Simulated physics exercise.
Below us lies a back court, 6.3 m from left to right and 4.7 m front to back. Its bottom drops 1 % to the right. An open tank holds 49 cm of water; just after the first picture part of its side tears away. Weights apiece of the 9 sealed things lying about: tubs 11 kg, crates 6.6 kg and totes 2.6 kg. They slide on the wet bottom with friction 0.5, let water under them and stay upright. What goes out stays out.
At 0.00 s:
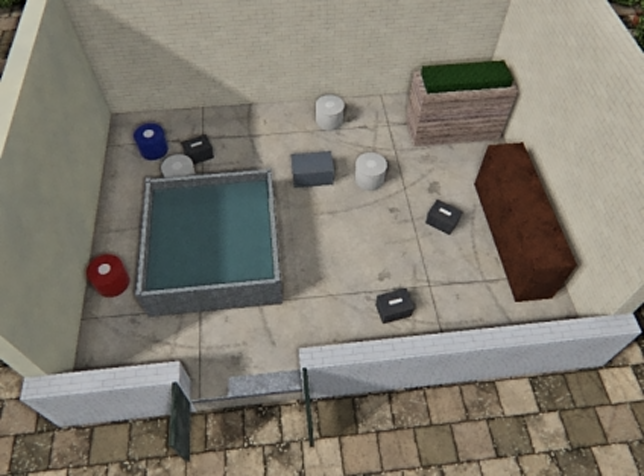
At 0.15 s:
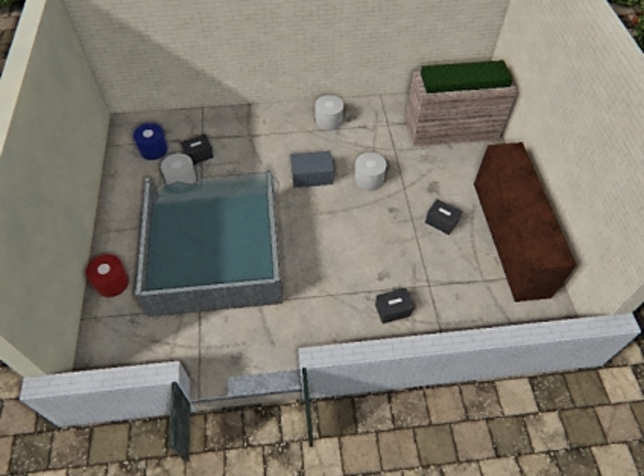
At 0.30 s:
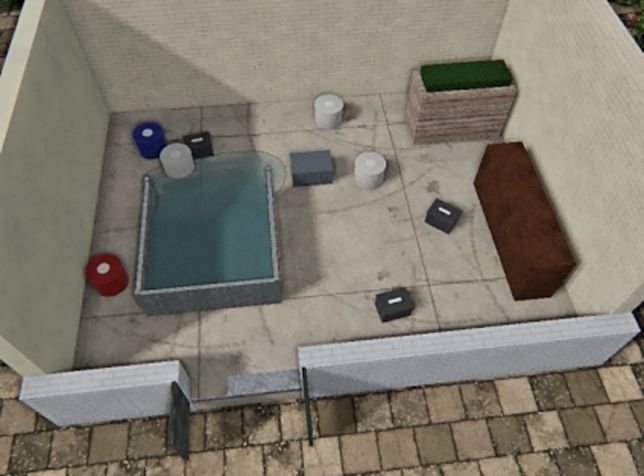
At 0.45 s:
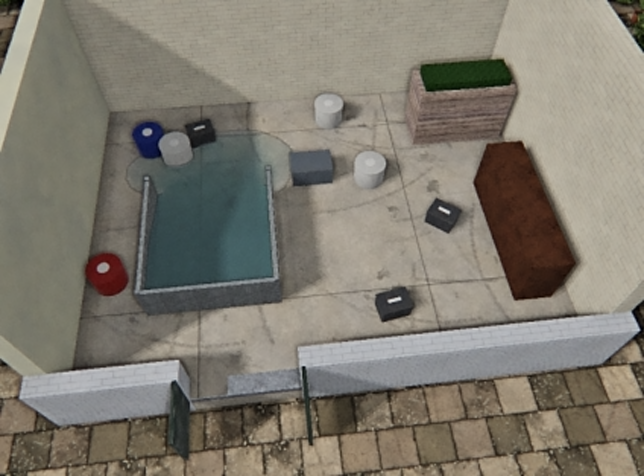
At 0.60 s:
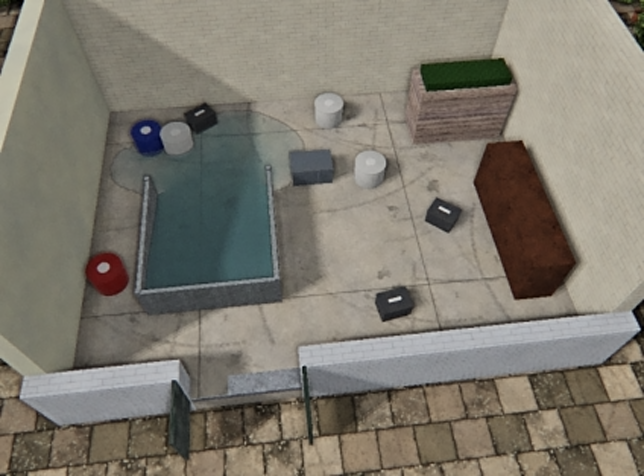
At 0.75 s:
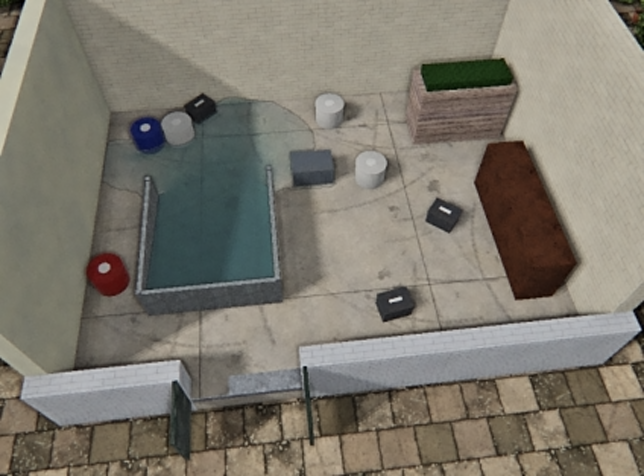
Back court with an open tank losing its far side, water spreading over the paving and nudging a black crate and pale tub.
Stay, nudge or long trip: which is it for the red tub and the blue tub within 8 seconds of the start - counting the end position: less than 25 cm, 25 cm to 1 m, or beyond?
The red tub travels far; the blue tub gets carried off.
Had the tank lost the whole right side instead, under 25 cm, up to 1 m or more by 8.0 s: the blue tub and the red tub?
In that case the blue tub barely shifts, the red tub barely shifts.
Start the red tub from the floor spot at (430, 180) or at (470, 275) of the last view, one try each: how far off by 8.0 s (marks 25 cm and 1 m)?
In that order: It travels far; it holds its place.
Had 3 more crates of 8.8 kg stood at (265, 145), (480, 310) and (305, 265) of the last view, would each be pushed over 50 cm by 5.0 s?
In that order: Over, less, short of it.
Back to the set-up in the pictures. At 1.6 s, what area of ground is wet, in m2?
About 9.5 m2.
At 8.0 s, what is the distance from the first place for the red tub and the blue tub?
Roughly 200 and 350 cm.
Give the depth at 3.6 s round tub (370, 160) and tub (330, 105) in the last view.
About 4 and 5 cm.
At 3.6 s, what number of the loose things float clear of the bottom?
At that moment 2.
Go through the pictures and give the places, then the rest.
The first picture shows the red tub at (104, 269), on the bottom; the blue tub at (148, 134), on the bottom; water covers 2.7 m2; 0 of 9 have shifted.
The second picture shows the red tub at (104, 269) rests on the ground; the blue tub at (148, 134) rests on the ground; water covers 3.4 m2; 0 of 9 have shifted.
The third picture shows the red tub at (103, 269) rests on the ground; the blue tub at (147, 133), on the bottom; 4.2 m2 under water; 2 of 9 have shifted.
The fourth picture shows the red tub at (103, 268) rests on the ground; the blue tub at (147, 132) rests on the ground; water covers 5.2 m2; 2 of 9 have shifted.
The fifth picture shows the red tub at (103, 268), on the bottom; the blue tub at (146, 130), on the bottom, 5 cm from its start; water covers 6.4 m2; 2 of 9 have shifted.
The sixth picture shows the red tub at (104, 268), on the bottom; the blue tub at (145, 128), on the bottom, 12 cm from its start; water covers 7.4 m2; 3 of 9 have shifted.
After 1.6 s the red tub is near (104, 268), 0.0 m from its start, aground; the blue tub is near (118, 101), 0.8 m from its start, afloat; 0 of 9 are out; 3 afloat.
After 3.6 s the red tub is near (106, 275), 0.1 m from its start, aground; the blue tub is near (107, 222), 1.7 m from its start, aground; 0 of 9 are out; 2 afloat.
After 5.6 s the red tub is near (129, 354), 1.3 m from its start, afloat; the blue tub is near (84, 334), 3.3 m from its start, afloat; 0 of 9 are out; 3 afloat.
After 8.0 s the red tub is near (224, 336), 1.8 m from its start, aground; the blue tub is near (112, 343), 3.4 m from its start, aground; 0 of 9 are out; 3 afloat.
